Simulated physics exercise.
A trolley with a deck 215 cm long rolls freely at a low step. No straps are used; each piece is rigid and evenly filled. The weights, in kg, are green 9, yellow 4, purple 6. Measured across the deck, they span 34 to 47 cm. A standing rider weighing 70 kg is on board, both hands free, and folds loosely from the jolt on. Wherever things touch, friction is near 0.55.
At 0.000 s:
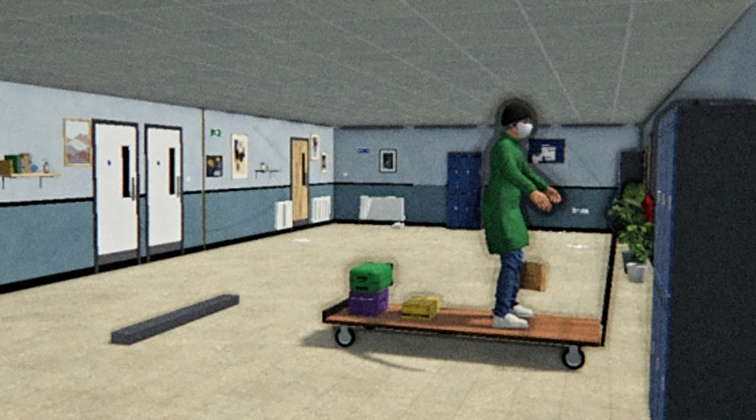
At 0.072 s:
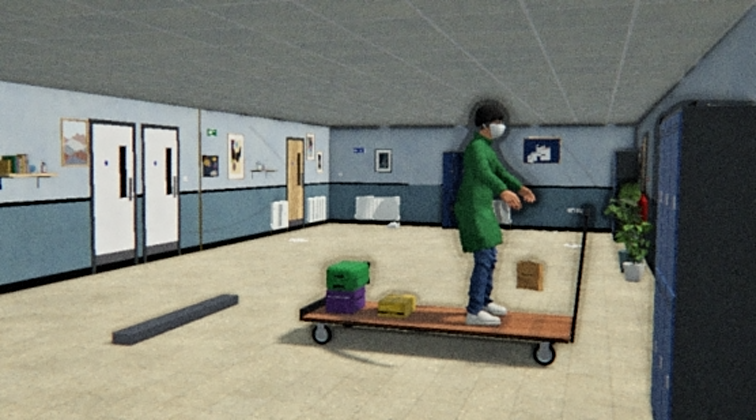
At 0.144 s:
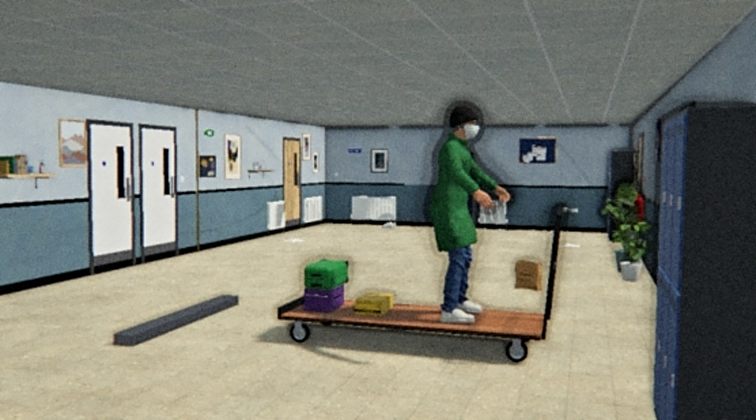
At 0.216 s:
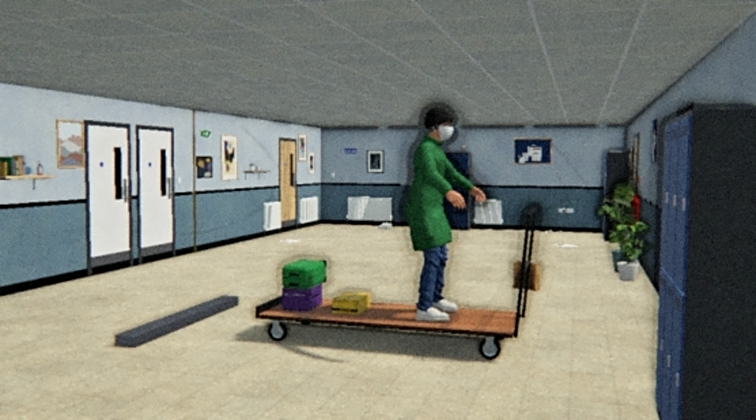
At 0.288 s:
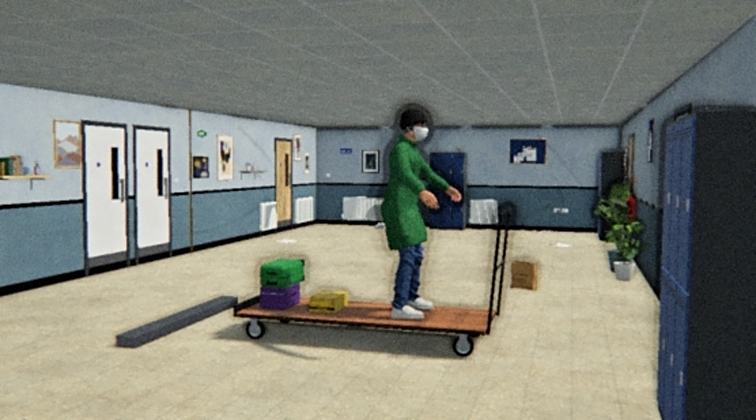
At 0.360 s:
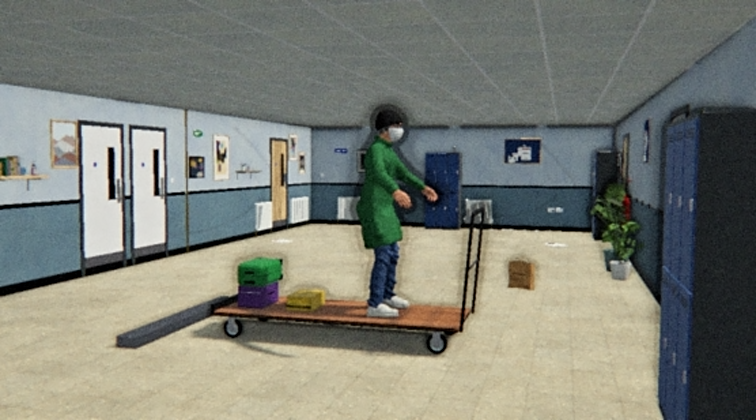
A masked person in a green coat rides a trolley carrying toolboxes leftward across the room.
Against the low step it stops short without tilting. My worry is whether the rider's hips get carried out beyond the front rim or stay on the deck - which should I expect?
Expect them to be carried beyond the front rim.
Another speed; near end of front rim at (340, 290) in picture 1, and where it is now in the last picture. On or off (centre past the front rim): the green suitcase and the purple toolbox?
Result: Green gone, purple secure.
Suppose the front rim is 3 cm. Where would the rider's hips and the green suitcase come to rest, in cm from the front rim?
Result: Hips 30 cm past rim; green 140 cm past rim.
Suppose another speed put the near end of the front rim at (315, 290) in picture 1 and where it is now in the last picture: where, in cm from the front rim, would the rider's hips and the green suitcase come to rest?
Rest points: Hips at 40 cm behind, green at 20 cm past.
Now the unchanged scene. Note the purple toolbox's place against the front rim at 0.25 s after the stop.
About 15 cm behind the rim.
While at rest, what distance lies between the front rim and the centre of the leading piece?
Roughly 150 cm beyond the front rim.
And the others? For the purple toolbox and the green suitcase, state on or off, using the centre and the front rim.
In the end: Purple on, green off.
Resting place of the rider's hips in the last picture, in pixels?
Around (165, 305).
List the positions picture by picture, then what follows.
Hips (501, 207), purple toolbox (369, 300), rim corner (324, 319); 0 cm covered, 160 to go, in the first frame.
Hips (474, 206), purple toolbox (346, 298), rim corner (301, 317); 22 cm covered, 138 to go, in the second frame.
Hips (449, 206), purple toolbox (324, 297), rim corner (279, 315); 44 cm covered, 116 to go, in the third frame.
Hips (425, 206), purple toolbox (303, 296), rim corner (257, 314); 66 cm covered, 94 to go, in the fourth frame.
Hips (400, 206), purple toolbox (281, 295), rim corner (235, 313); 88 cm covered, 72 to go, in the fifth frame.
Hips (376, 205), purple toolbox (259, 293), rim corner (212, 311); 110 cm covered, 50 to go. Speed about 3.1 m/s, in the sixth frame.
Impact comes at 0.52 s.
After 0.77 s the rider's hips are 58 cm behind the rim, near (240, 229) in the last picture's view.
After 1.07 s the rider's hips are 5 cm past the rim, near (180, 267) in the last picture's view.
After 1.52 s the rider's hips are 20 cm past the rim, near (165, 305) in the last picture's view.
At rest, 3.1 s, past the rim, green suitcase and the rider's hips; behind it, yellow parcel and purple toolbox.
